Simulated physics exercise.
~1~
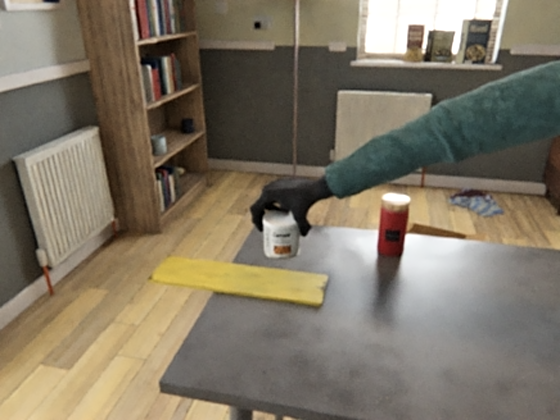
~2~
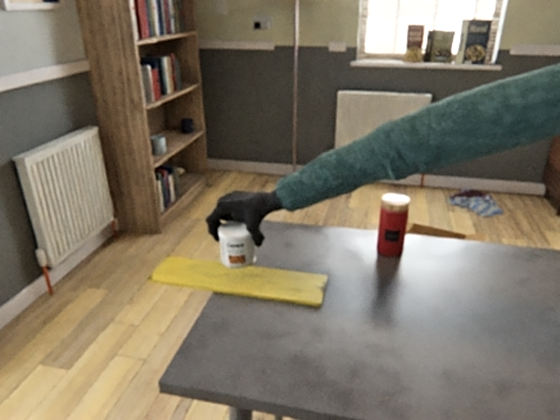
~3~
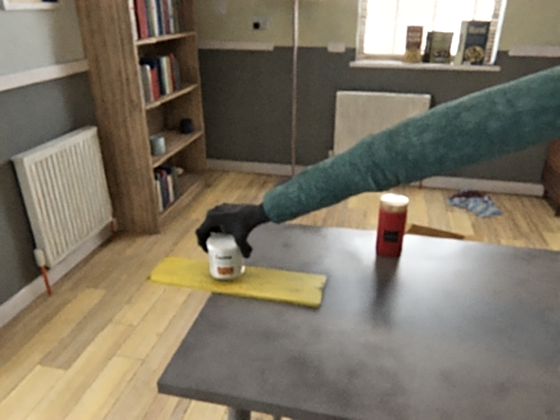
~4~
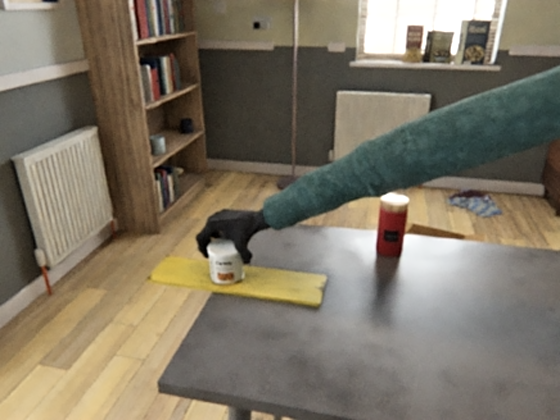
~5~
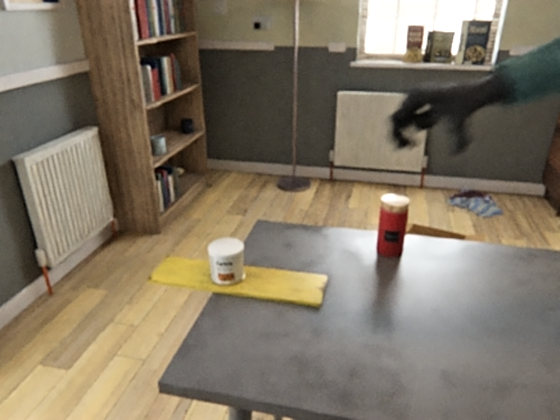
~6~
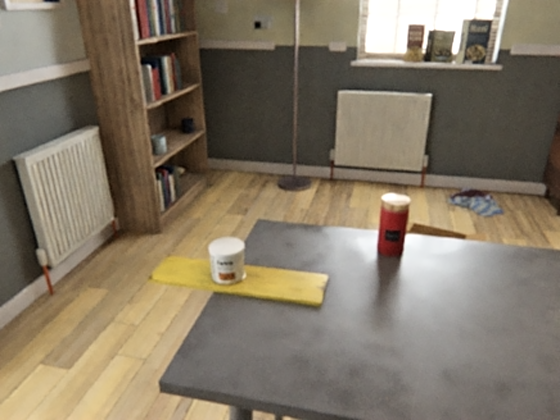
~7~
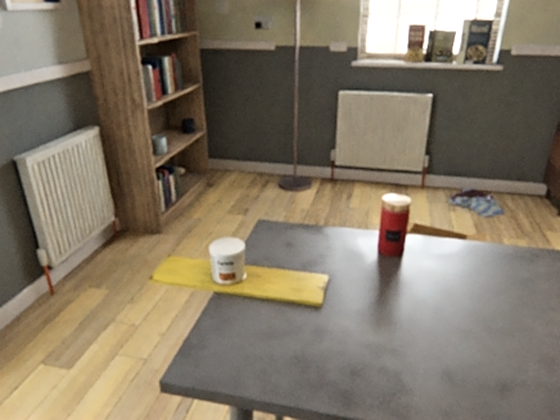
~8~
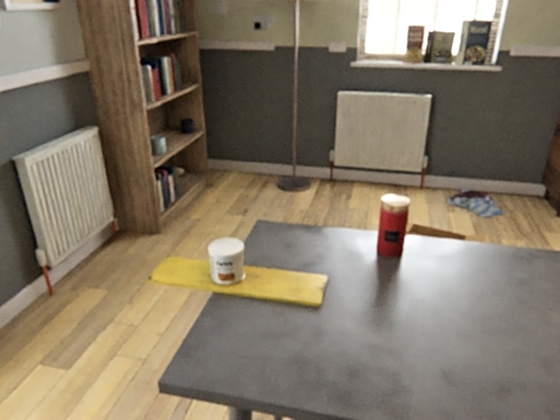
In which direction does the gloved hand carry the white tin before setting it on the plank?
The hand carries the white tin to the left, towards the part of the plank that juts past the table.
